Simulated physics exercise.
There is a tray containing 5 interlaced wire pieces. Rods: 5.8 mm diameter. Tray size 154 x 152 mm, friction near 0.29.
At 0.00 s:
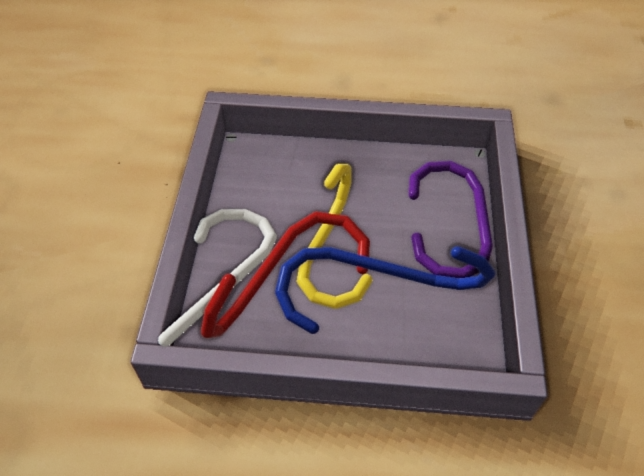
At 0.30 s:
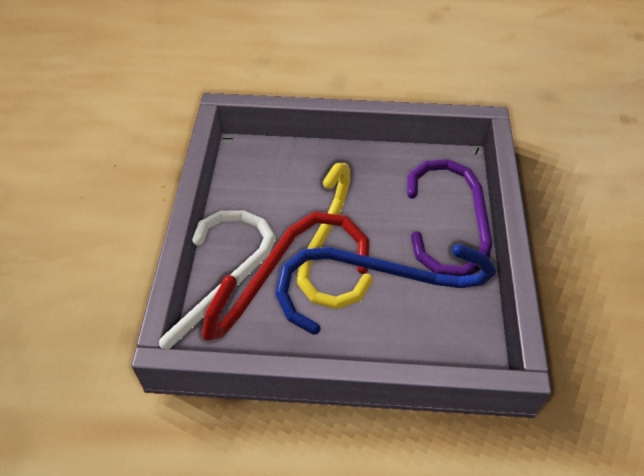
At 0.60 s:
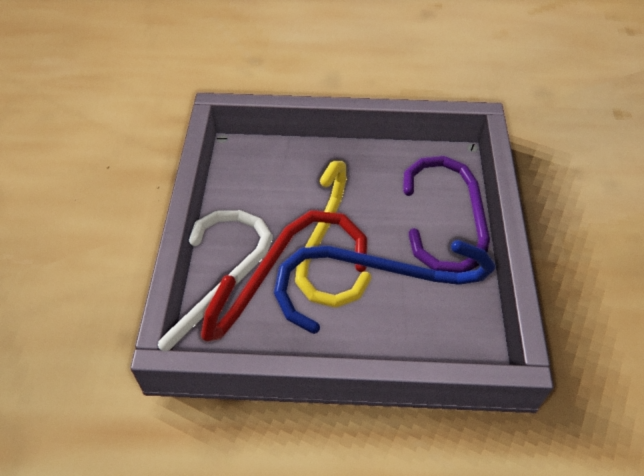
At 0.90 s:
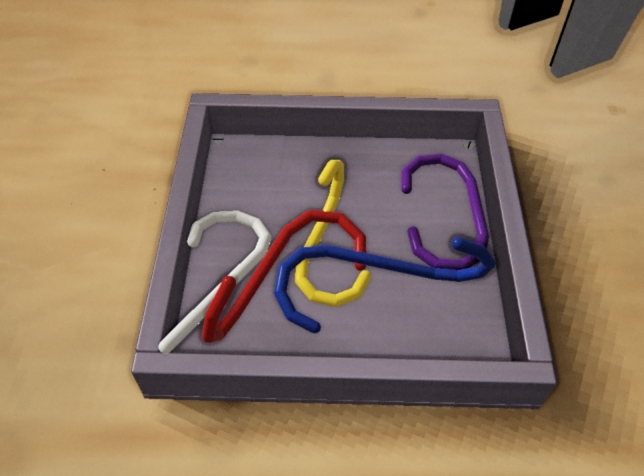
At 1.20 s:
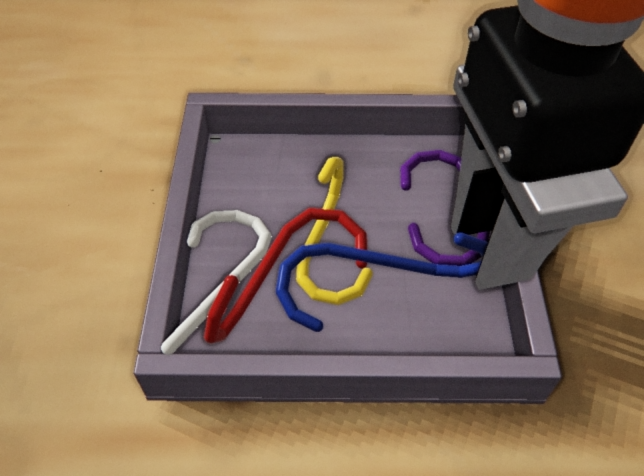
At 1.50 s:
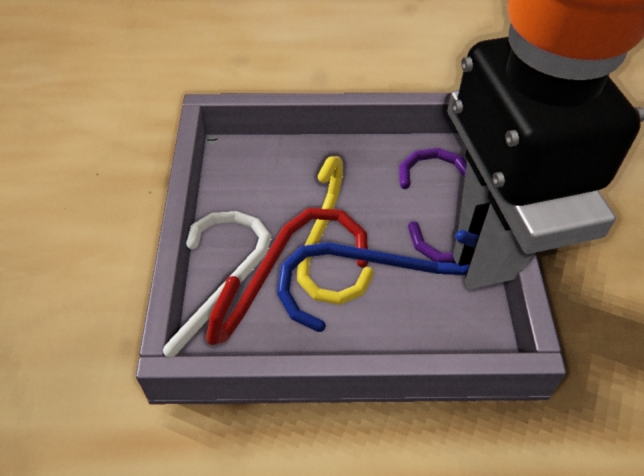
To begin with, a gray tray on a wooden surface holds white, red, yellow, blue and purple hooked wires, some overlapping, while the view shifts slightly. A robotic gripper then enters from the upper right, lowers over the tray's right side and closes on the blue hook's right end.
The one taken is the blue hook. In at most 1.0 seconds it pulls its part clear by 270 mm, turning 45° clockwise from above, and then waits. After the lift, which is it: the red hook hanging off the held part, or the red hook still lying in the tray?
The red hook is still lying in the tray.
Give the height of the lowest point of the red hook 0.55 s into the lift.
I'd put it near 0 mm up.
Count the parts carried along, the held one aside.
That makes 0 in total.
After 1.80 s, lowest point more than 20 mm over the tray floor, blue hook 59 mm.
After 2.05 s, lowest point more than 20 mm over the tray floor, blue hook 159 mm.
After 2.50 s, lowest point more than 20 mm over the tray floor, blue hook 273 mm.
At rest, hanging blue hook 273 mm; the other 4 are down.
